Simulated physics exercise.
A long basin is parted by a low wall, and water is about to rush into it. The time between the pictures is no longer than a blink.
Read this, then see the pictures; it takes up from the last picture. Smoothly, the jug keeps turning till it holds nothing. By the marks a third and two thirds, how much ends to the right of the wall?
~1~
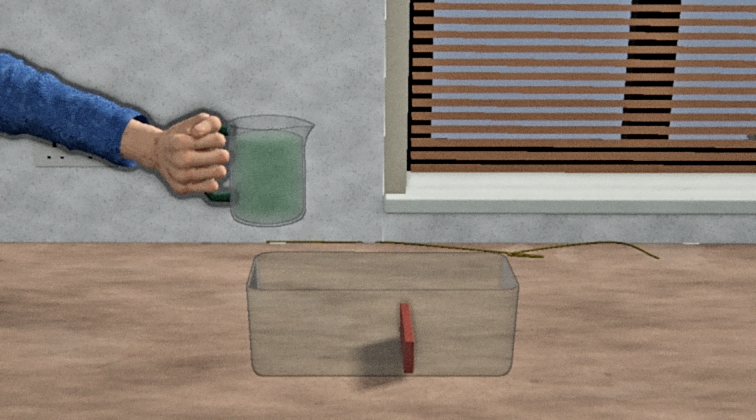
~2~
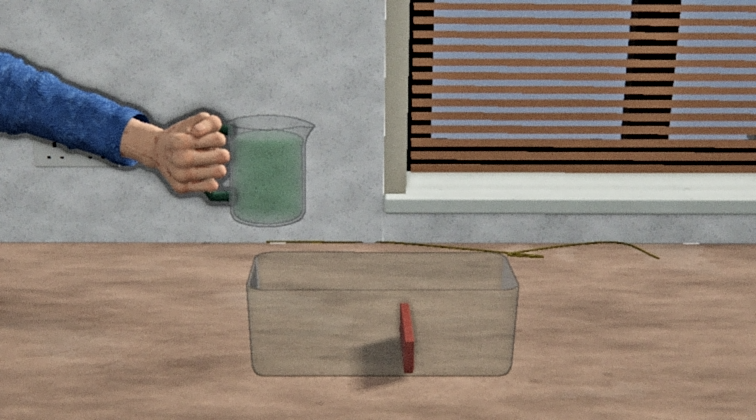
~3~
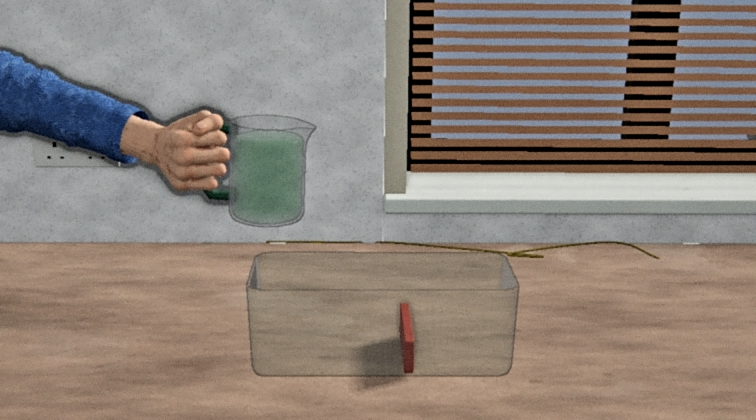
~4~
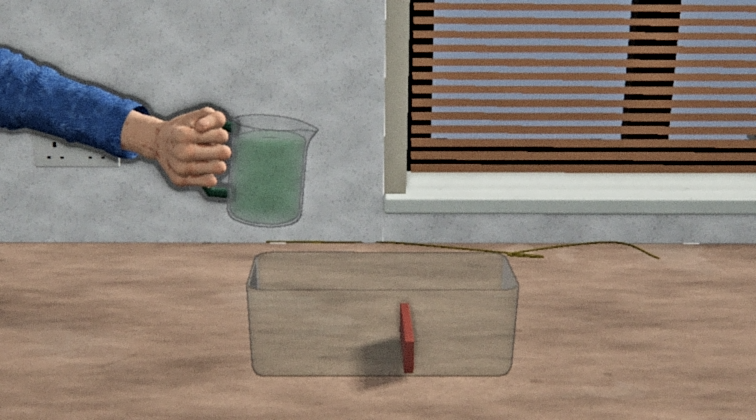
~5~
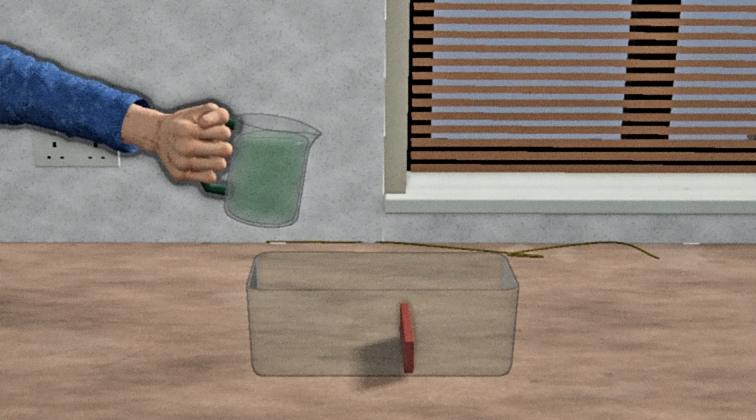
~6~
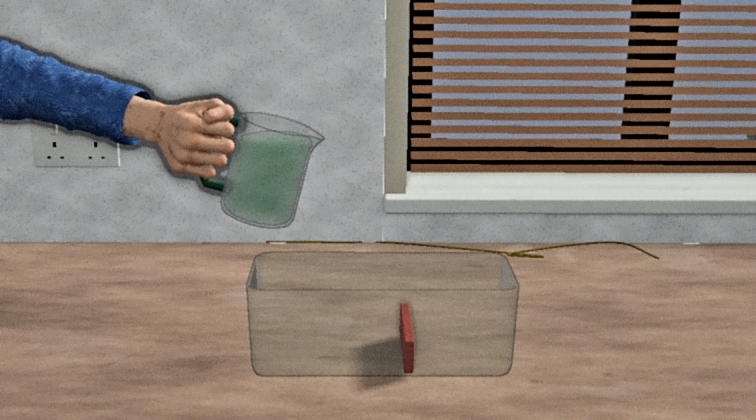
Never reaches a third.
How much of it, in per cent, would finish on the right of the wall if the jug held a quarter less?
Roughly 5 %.
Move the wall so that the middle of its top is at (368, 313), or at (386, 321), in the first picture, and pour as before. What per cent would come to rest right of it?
About 75 and 35 per cent.
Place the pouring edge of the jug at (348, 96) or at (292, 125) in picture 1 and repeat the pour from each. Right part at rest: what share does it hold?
In turn 80 % and 5 %.
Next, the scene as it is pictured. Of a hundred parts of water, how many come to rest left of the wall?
Share approx. 95 %.
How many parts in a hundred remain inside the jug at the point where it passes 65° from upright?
Some 85 in a hundred has yet to spill out.
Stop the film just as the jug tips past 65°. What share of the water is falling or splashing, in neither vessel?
Around 15 percent.
A moment on, the jug is tipped part way and 83 per cent is still to pour, 4 is left of the wall and 0 right of it.
Next, the jug is tipped on its side and 37 per cent is still to pour, 43 is left of the wall and 0 right of it.
Then the jug is tipped right over and 7 per cent is still to pour, 84 is left of the wall and 1 right of it.
Later the jug is tipped right over and 1 per cent is still to pour, 93 is left of the wall and 3 right of it.
At rest 94 per cent lies left of the wall, 3 right of it and 3 outside.
